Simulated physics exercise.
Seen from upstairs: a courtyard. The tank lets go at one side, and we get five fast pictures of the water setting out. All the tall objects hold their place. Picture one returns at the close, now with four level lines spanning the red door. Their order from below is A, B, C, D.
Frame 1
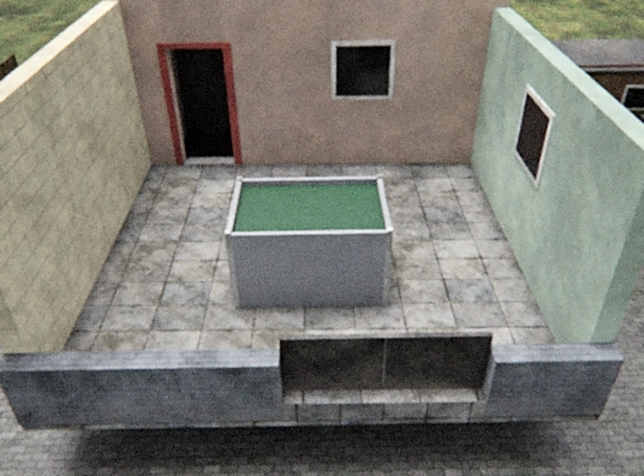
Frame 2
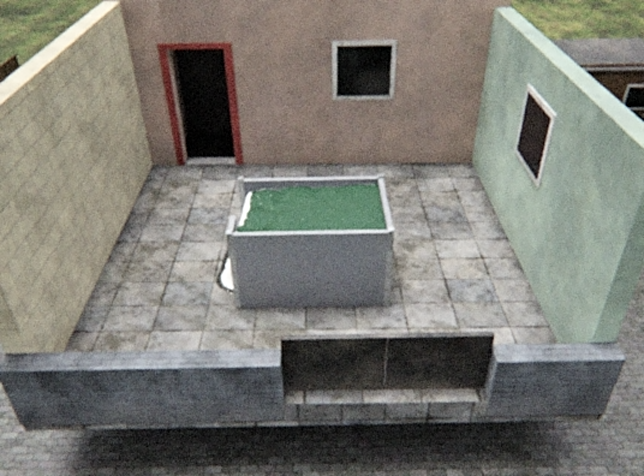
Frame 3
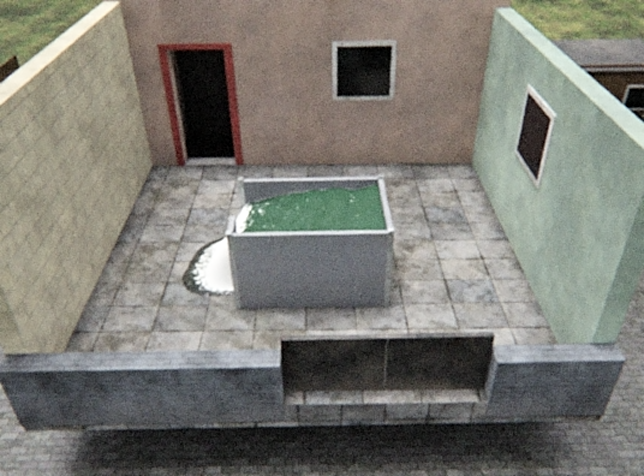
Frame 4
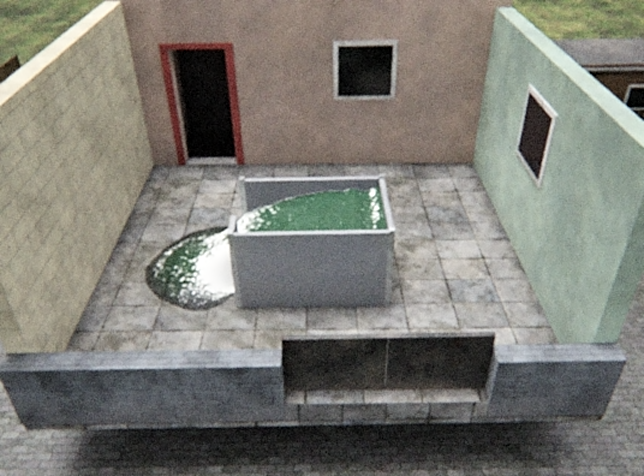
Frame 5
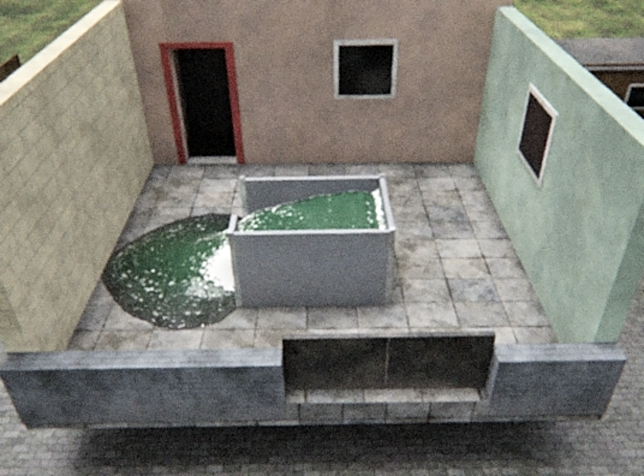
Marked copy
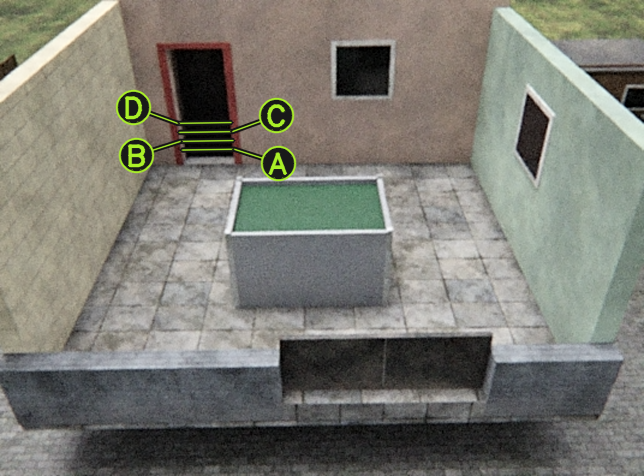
To begin with, green water lies still in a grey tank in the middle of a walled, paved yard with a red-framed doorway. Water then pours out of the tank's left side, foaming white, and spreads leftward over the paving in a widening green pool as the level inside drops.
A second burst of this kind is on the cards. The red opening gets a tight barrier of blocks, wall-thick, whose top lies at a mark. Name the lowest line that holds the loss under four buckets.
A will do.
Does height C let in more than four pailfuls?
No, that is safe.
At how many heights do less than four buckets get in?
All four.
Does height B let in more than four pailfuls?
No, that is safe.
On the marked copy, A at (208, 149); B at (206, 140); C at (205, 132); D at (204, 122); from the bottom up A, B, C, D.
For height A, a bucket or two gets in.
For height B, nothing gets over.
For height C, nothing gets over.
For height D, nothing gets over.
